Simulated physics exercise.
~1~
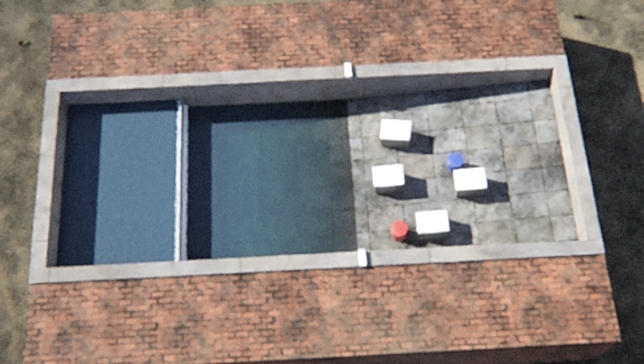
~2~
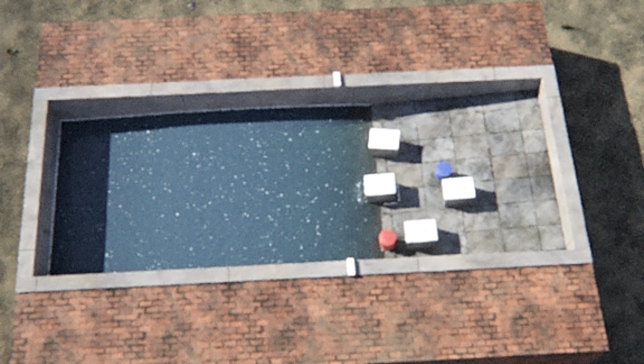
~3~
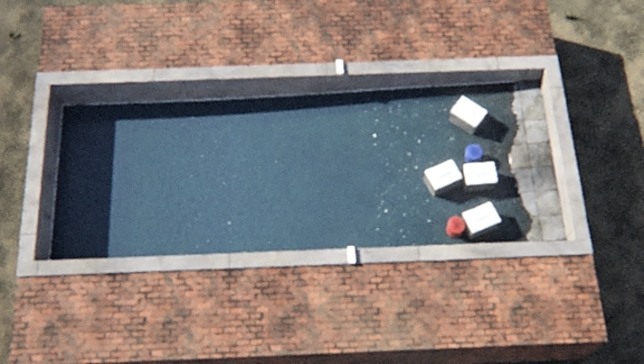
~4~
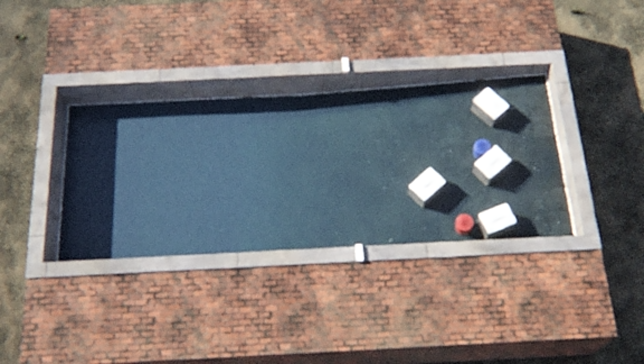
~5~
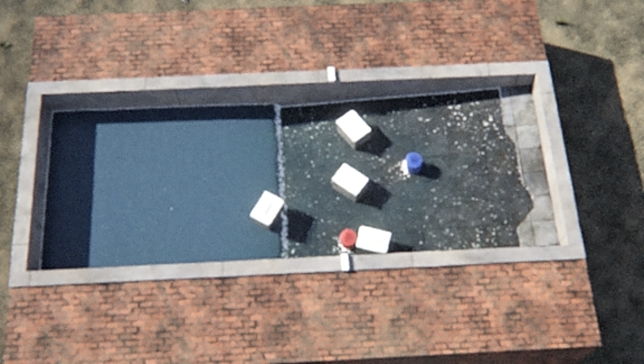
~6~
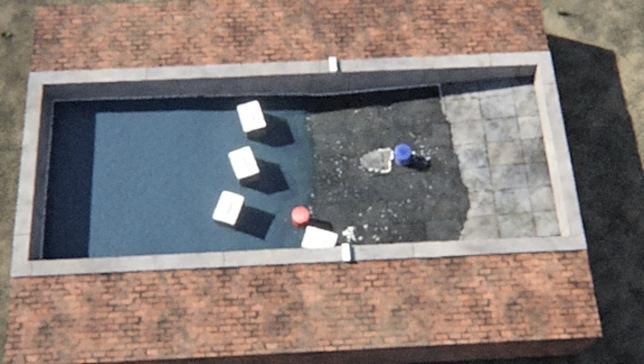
A shallow rectangular basin with a pale stone rim, set between strips of red brick, is seen from high above in a slightly swaying view. Water fills its left part, held higher behind a thin upright barrier, while four white chests, a blue pail and a red pail stand on the bare paved slope at right. The barrier vanishes and the water surges right, spreading up the slope and pushing the chests and pails along. It then drains back left, carrying them with it. Finally three chests sit in the water at left, the red pail and another chest are near the lower wall, and the blue pail remains behind on wet paving.
